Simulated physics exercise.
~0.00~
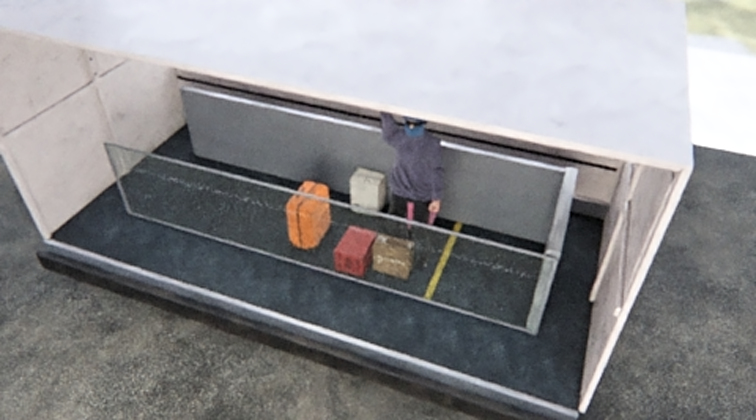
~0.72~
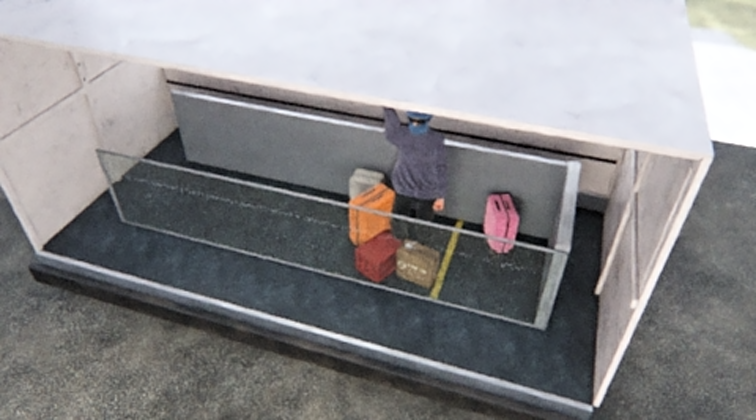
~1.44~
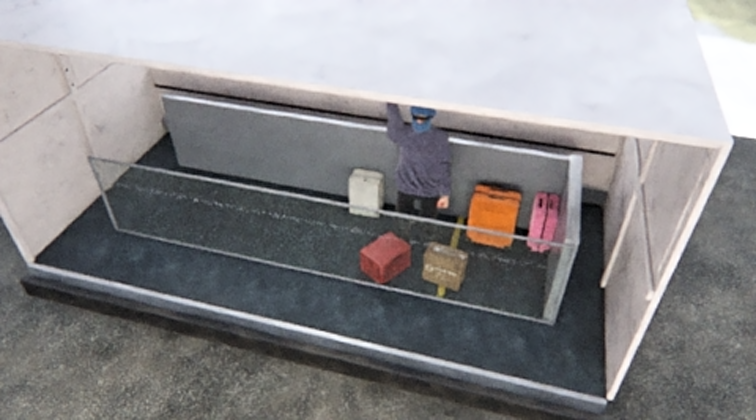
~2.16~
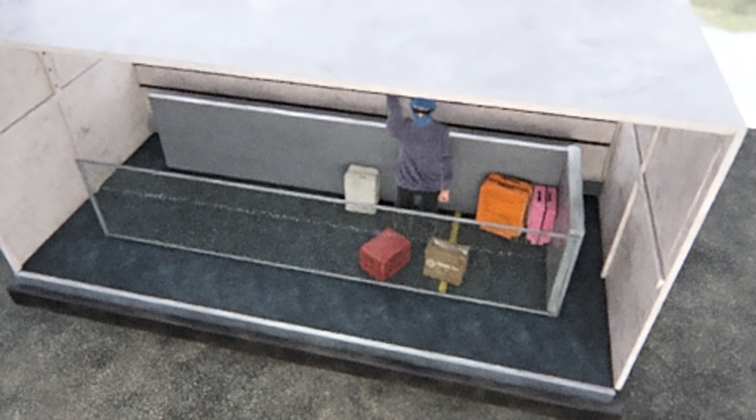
An orange suitcase stands behind a low glass panel in an open-sided bay, seen from above, with a pale pack, a red crate and a brown carton nearby. A person in a dark top and blue cap stands among them, one arm raised, beside a yellow floor line. The orange case moves right while a pink case appears beyond the line, and the carton and crate shift slightly right. The orange case then crosses the line and ends beside the pink one at the right end. The carton settles at the line, while the crate and pack remain left of it.
